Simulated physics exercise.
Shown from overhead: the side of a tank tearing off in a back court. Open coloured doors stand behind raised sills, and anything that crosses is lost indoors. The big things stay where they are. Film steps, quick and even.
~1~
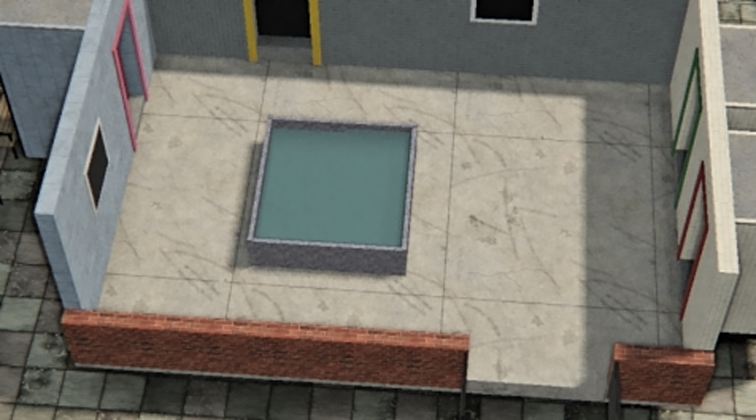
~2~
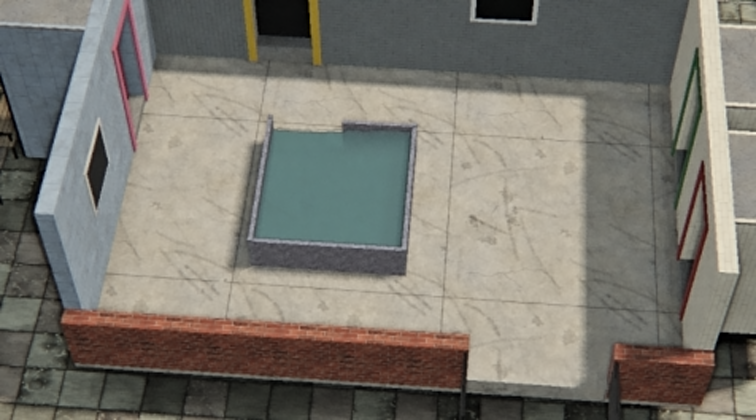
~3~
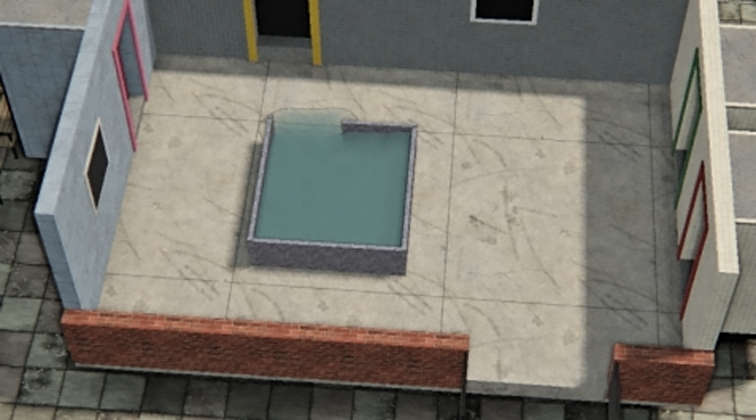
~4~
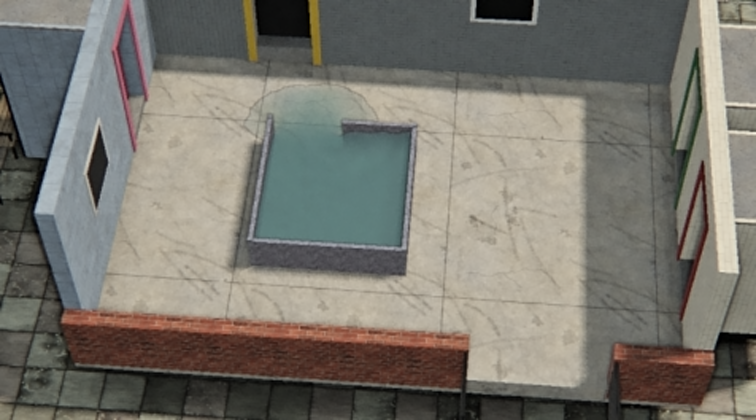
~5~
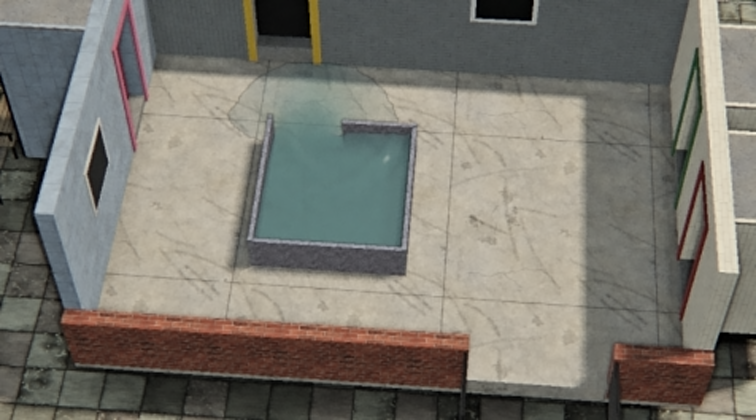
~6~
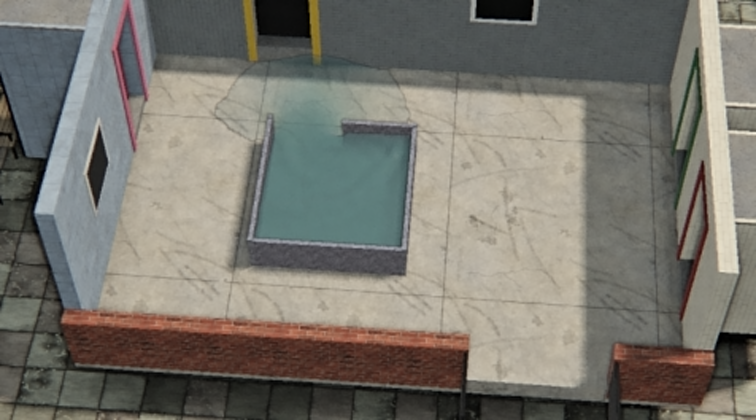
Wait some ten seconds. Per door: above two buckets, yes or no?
Pink door no. Yellow door no. Red door no. Green door no.
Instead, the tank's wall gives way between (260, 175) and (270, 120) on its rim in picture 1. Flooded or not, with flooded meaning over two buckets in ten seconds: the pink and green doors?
Lab note - pink door tops the mark, green door stays short of it.
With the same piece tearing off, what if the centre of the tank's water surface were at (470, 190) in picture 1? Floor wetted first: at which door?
Observation: The door marked yellow.
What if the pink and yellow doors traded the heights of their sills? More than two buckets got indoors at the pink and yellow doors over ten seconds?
After the swap the pink door stays within it and the yellow door overflows the limit.
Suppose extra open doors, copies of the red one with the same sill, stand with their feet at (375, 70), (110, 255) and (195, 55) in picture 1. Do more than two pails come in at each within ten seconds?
Each in turn, the new doors: Breaks the limit, remains within bounds, breaks the limit.
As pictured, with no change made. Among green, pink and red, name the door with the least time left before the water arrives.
Answer: The pink one.
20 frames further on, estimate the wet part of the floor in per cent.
Around 45 percent.
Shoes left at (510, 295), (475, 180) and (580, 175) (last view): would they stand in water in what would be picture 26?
Result, in that order: Not wetted / wetted / wetted.
A moment on, water covers 10 % of the floor; the pink door not reached, the yellow door wet at the sill, nothing in, the red door not reached, the green door not reached.
Next, water covers 20 % of the floor; the pink door wet at the sill, nothing in, the yellow door wet at the sill, nothing in, the red door not reached, the green door not reached.
Then, water covers 45 % of the floor; the pink door wet at the sill, nothing in, the yellow door wet at the sill, nothing in, the red door not reached, the green door not reached.
Later, water covers 75 % of the floor; the pink door under two buckets in, the yellow door wet at the sill, nothing in, the red door wet at the sill, nothing in, the green door wet at the sill, nothing in.
In the end, water covers 90 % of the floor; the pink door under two buckets in, the yellow door wet at the sill, nothing in, the red door wet at the sill, nothing in, the green door wet at the sill, nothing in.
